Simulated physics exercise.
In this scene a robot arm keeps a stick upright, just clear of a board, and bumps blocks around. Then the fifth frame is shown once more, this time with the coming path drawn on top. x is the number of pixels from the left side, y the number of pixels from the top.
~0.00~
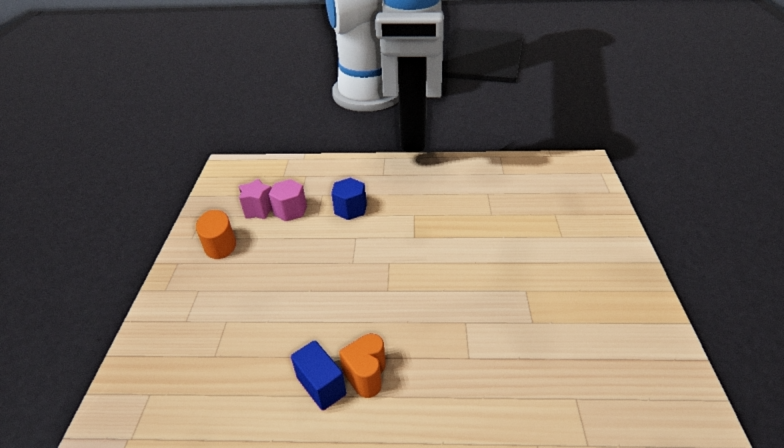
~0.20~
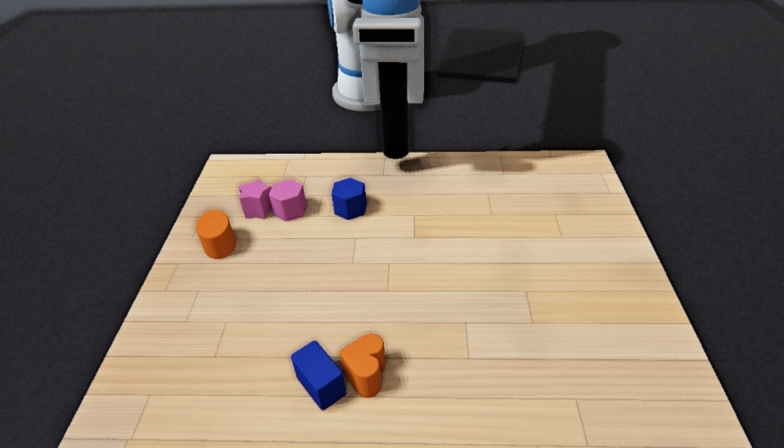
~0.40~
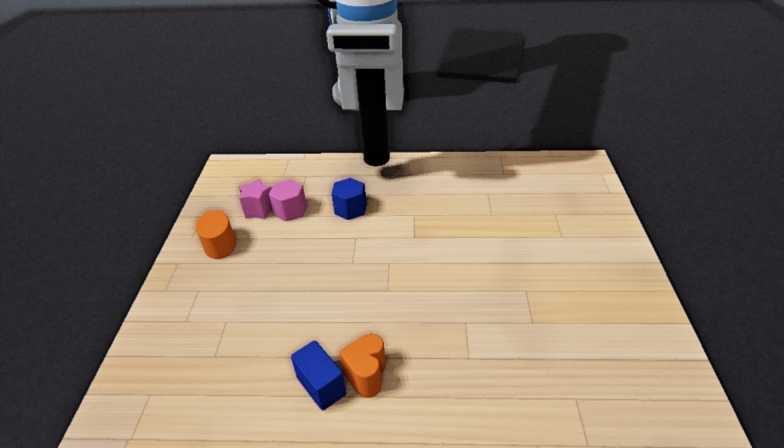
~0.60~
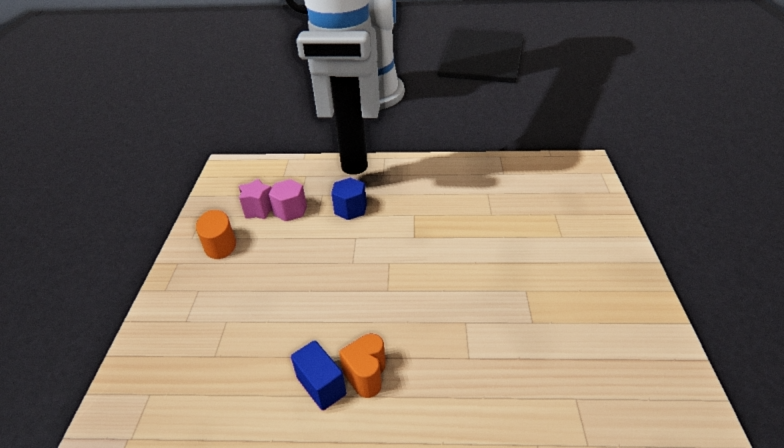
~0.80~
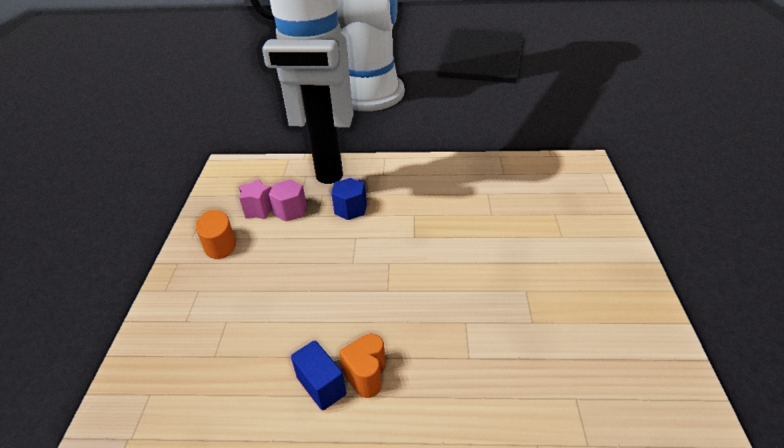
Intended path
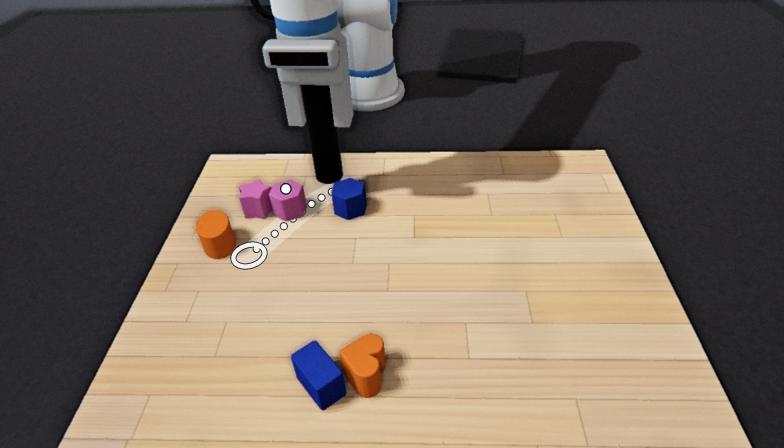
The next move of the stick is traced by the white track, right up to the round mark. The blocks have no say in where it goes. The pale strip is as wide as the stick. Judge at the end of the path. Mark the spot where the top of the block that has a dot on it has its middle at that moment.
So, by the moment the path ends, you'll find the top centre of the block that has a dot on it at (227, 215).
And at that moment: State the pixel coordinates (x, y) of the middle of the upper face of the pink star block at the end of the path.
My estimate: (236, 190).
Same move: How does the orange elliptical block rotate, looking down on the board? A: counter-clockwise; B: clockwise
A.
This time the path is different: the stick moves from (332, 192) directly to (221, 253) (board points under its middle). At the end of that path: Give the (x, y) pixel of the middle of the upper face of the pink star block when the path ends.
For the centre of its top, I'd go with (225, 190).
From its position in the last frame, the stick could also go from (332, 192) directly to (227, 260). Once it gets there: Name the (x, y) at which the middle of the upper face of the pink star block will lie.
I predict (230, 189).
The drawn path runs from (332, 192) through (304, 210) and (278, 231) to (249, 255); the dot is on the pink hexagon.
What follows on the original path. One third of the way, stick (301, 194); pink star block (246, 189); pink hexagon (270, 196), turned 30° clockwise.
Two thirds of the way, stick (273, 216); orange elliptical block (209, 223); pink star block (237, 190), turned 45° clockwise; pink hexagon (239, 209), turned 80° clockwise.
At the end, stick (244, 239); orange elliptical block (192, 225), turned 35° anticlockwise; pink star block (236, 190), turned 45° clockwise; pink hexagon (227, 215), turned 135° clockwise; blue hexagon not moved.
